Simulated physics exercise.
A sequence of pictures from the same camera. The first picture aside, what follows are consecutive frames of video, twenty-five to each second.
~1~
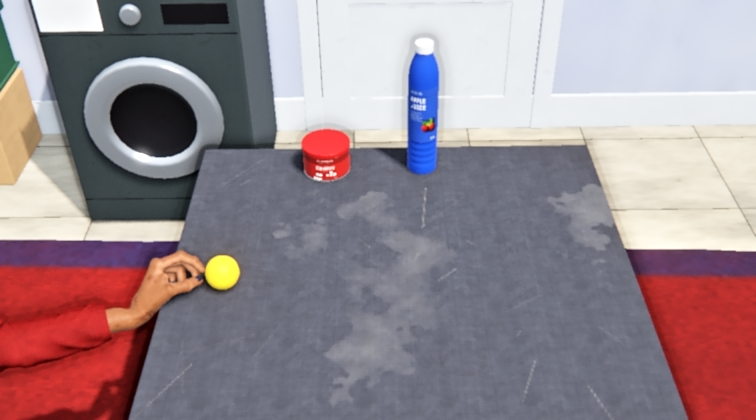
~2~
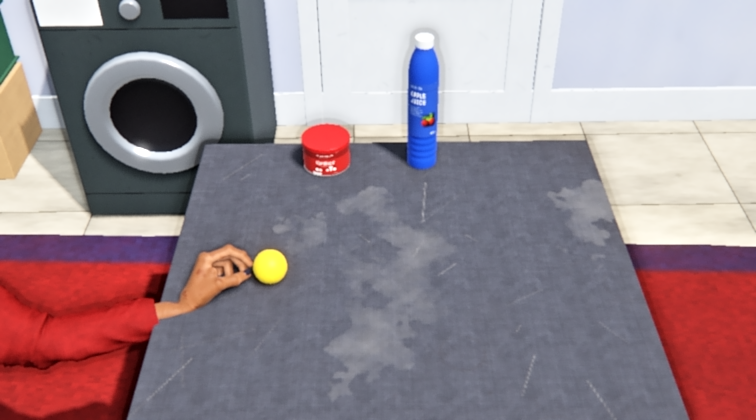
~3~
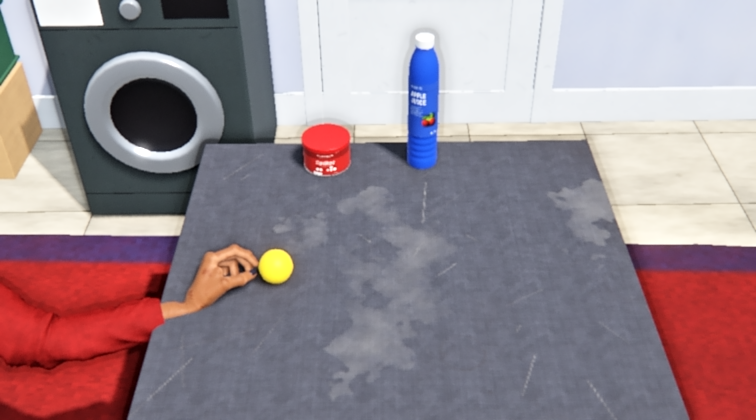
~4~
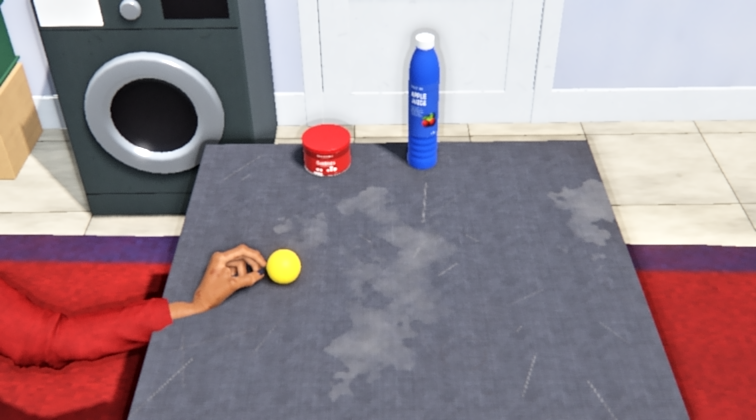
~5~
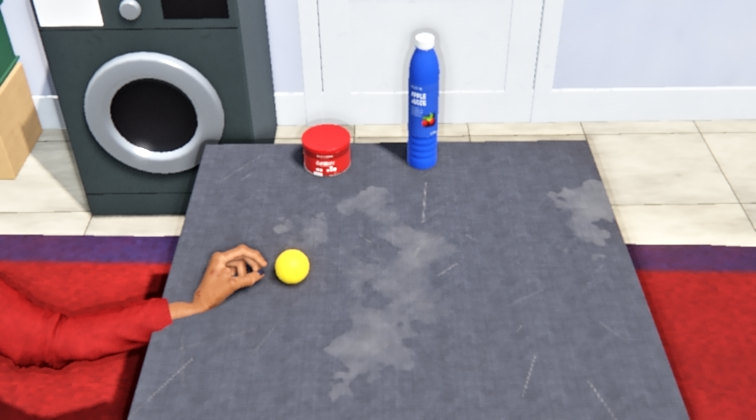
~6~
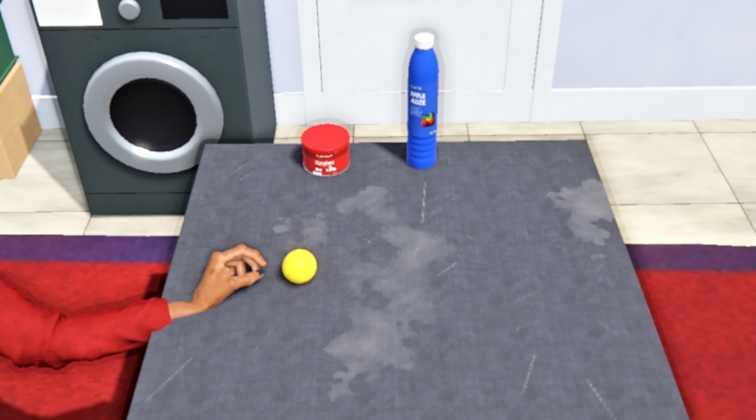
A small, round yellow object moves to the right across a scuffed dark grey surface, seen from above in a room with a washing machine and a white door. A red tub and a blue bottle with a white cap stand motionless at the far edge. A red-sleeved hand moves right with the object, then stays still as it inches away from the fingers, the view barely shifting early on.
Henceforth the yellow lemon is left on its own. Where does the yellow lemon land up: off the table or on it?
On it.
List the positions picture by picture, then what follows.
Under the hand; yellow lemon (222, 273), in the first frame.
Under the hand; yellow lemon (270, 267), in the second frame.
Under the hand; yellow lemon (276, 267), in the third frame.
Yellow lemon (284, 267), in the fourth frame.
Yellow lemon (292, 267) shifted a little, in the fifth frame.
Yellow lemon (299, 266) shifted a little, in the sixth frame.
Then, 0.10 s on from there, yellow lemon shifted about its own width near (317, 266).
Then, 0.30 s on from there, yellow lemon shifted well along near (343, 266).
In the end, moved from the start, yellow lemon. At the end, from the last picture's camera, yellow lemon near (358, 266).
